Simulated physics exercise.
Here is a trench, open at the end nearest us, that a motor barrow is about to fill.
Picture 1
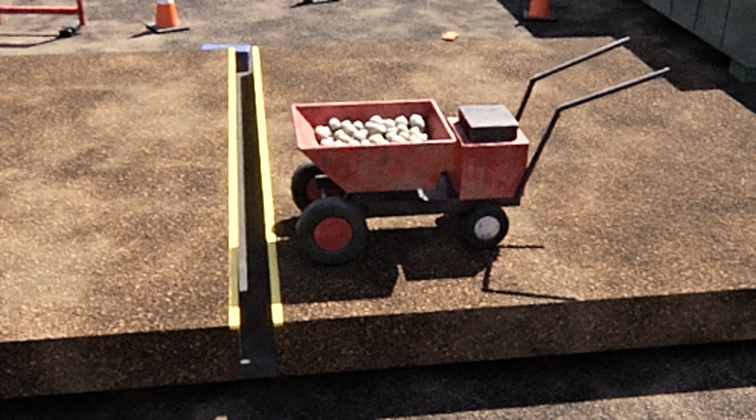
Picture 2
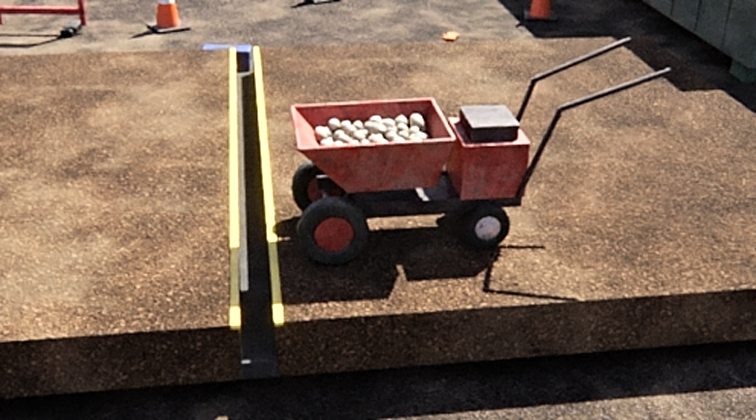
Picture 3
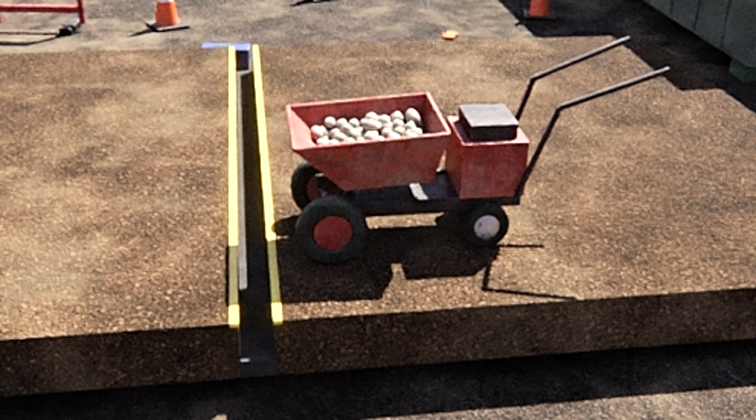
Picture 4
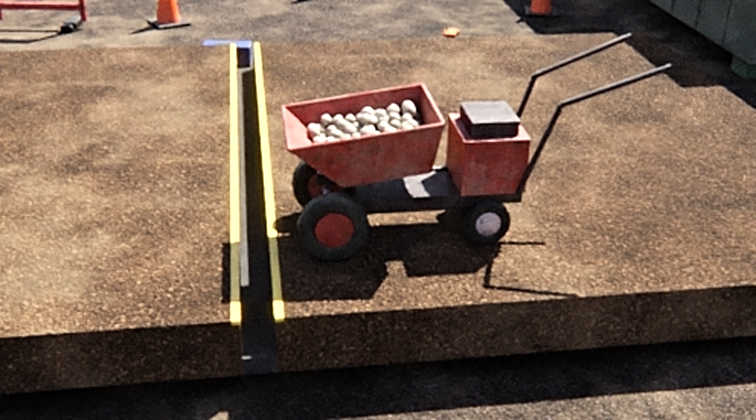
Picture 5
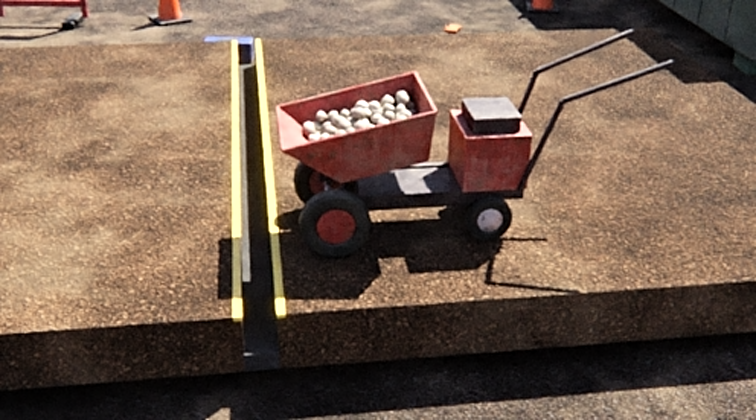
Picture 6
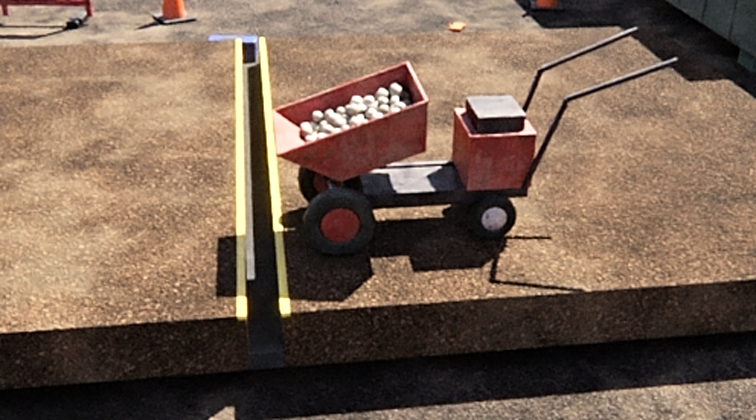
At first, a red motor barrow loaded with pale, rounded stones stands with its skip level, just right of a narrow, yellow-edged trench. Then the skip tilts gradually toward the trench on the left, its rear rising away from the frame, while the wheels stay put and the stones remain heaped inside.
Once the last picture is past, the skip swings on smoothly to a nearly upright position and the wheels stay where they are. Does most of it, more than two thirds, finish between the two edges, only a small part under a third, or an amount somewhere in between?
Only a small part, under a third, finishes between the edges.
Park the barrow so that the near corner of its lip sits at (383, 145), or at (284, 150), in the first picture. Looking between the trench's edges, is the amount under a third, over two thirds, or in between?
Record - trial one: One to two thirds; trial two: Under a third.
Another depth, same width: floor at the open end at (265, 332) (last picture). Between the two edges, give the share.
I'd say around 0 in a hundred.
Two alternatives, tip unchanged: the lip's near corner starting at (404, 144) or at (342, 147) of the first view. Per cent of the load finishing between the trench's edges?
You'd get around 40 in a hundred, then 70 in a hundred.
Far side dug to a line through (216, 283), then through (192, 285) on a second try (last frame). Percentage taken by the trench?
Roughly 40 % first, 80 % second.
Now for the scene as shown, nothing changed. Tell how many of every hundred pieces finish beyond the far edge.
Roughly 90 percent.
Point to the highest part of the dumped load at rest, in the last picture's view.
The peak rests near (193, 227).
Just after the last frame, skip tipped steeply; every one in the skip.
A moment on, skip tipped right over; roughly half in the skip; roughly half beyond it; just a few falling.
Further on, skip tipped right over; about a tenth in the skip; just a few in or heaped over the trench; almost all beyond it.
When it is over, skip tipped right over; about a tenth in the skip; just a few in or heaped over the trench; almost all beyond it.
